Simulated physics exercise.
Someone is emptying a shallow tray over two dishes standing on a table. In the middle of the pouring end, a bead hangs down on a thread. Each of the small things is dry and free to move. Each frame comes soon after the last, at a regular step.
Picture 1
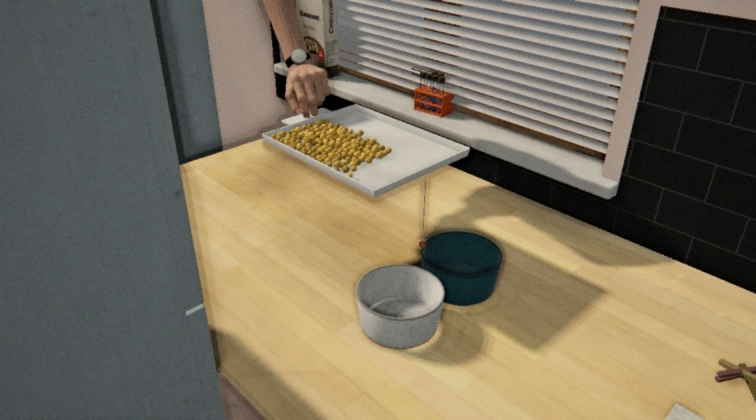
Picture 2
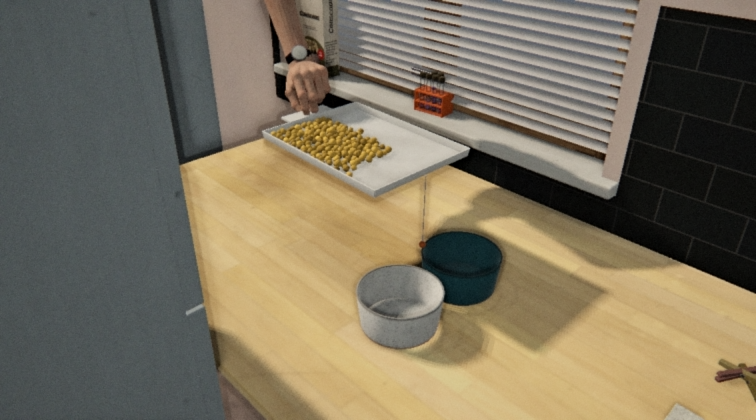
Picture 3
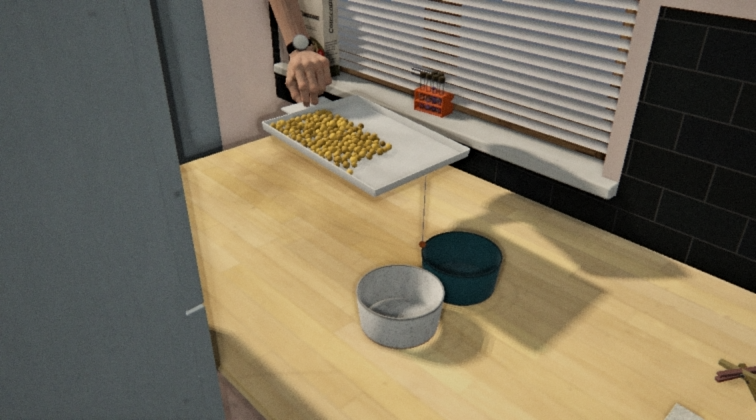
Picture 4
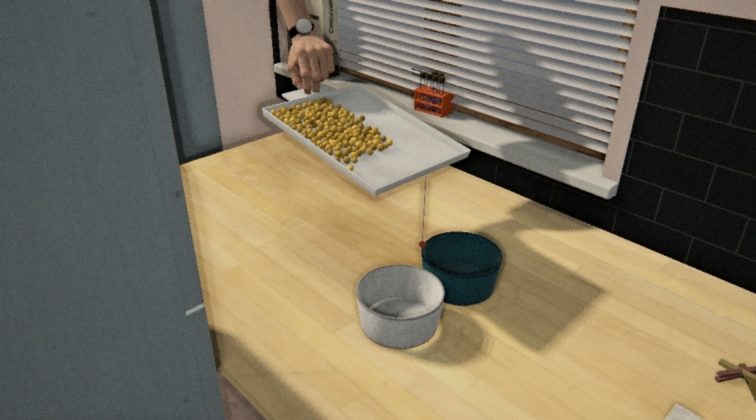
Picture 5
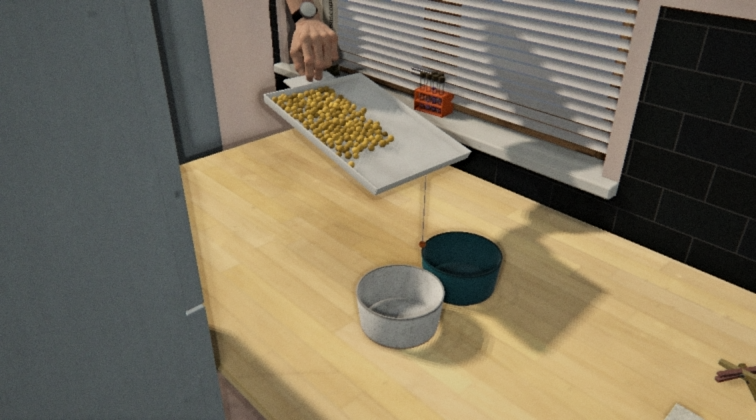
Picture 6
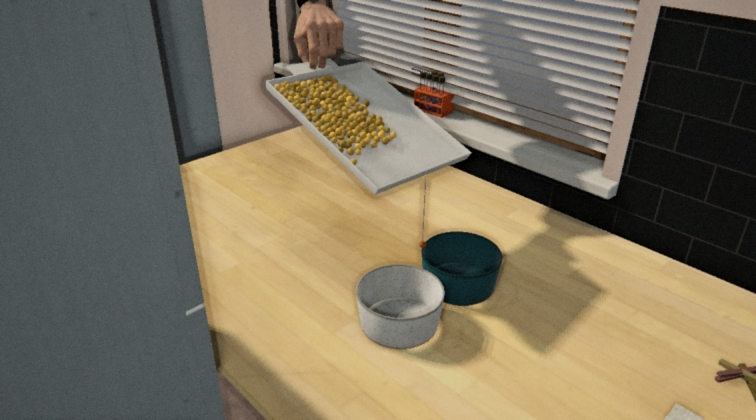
To begin with, a hand holds a white tray of small yellow balls level above a pale dish and a dark teal dish on a wooden table. The hand then gradually raises the tray's far end, tilting it clearly, while the balls stay bunched on it and both dishes remain still.
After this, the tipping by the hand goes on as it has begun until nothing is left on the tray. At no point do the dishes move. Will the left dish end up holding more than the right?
No: Pretty sure the heavier pile builds up on the right there.
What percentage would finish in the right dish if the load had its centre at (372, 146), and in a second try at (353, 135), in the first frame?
About 60 %, then about 60 %.
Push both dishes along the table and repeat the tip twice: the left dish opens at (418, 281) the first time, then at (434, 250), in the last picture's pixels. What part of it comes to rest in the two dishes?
You'd see around 80 per cent and then around 40 per cent.
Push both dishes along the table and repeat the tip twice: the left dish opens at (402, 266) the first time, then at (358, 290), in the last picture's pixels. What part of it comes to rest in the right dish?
Around 30 and then 30 per cent.
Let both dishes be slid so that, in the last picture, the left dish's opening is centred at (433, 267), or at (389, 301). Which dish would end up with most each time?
The first time it's the left-side dish, the second time it's the right-side dish.
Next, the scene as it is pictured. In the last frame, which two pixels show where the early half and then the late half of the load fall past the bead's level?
Starting near (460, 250), moving on to near (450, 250).
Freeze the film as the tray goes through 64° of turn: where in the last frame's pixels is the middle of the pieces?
Roughly at (424, 162).
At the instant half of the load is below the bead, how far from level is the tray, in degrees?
It is at around 115 degrees.
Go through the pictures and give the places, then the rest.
Corners of the pouring end near (375, 189) and (468, 148), level; middle of the load near (333, 144), puffed corn balls; left dish near (432, 325); right dish near (492, 283); bead on its thread near (422, 244), in the first frame.
Corners of the pouring end near (375, 189) and (468, 148), level; middle of the load near (333, 143), in the second frame.
Corners of the pouring end near (375, 189) and (468, 149), tipped barely, lowest at the right corner; middle of the load near (333, 137), in the third frame.
Corners of the pouring end near (376, 188) and (469, 150), tipped a little, lowest at the right corner; middle of the load near (334, 129), in the fourth frame.
Corners of the pouring end near (377, 188) and (469, 151), tipped clearly, lowest at the right corner; middle of the load near (335, 120), in the fifth frame.
Corners of the pouring end near (378, 187) and (469, 152), tipped clearly, lowest at the right corner; middle of the load near (338, 113); left dish near (432, 325); right dish near (492, 283), in the sixth frame.
Shortly afterwards, tray tipped steeply; the bulk on the tray; only a few in the left dish; only a few in the right dish; only a few outside both; near a quarter in the air.
Next, tray tipped past a quarter turn; near two thirds on the tray; a little in the left dish; near a quarter in the right dish; a little outside both; only a few in the air.
Some moments later, tray tipped past a quarter turn; near a quarter in the left dish; near half in the right dish; near a quarter outside both.
In the end, tray tipped past a quarter turn; near a quarter in the left dish; near half in the right dish; near a quarter outside both.
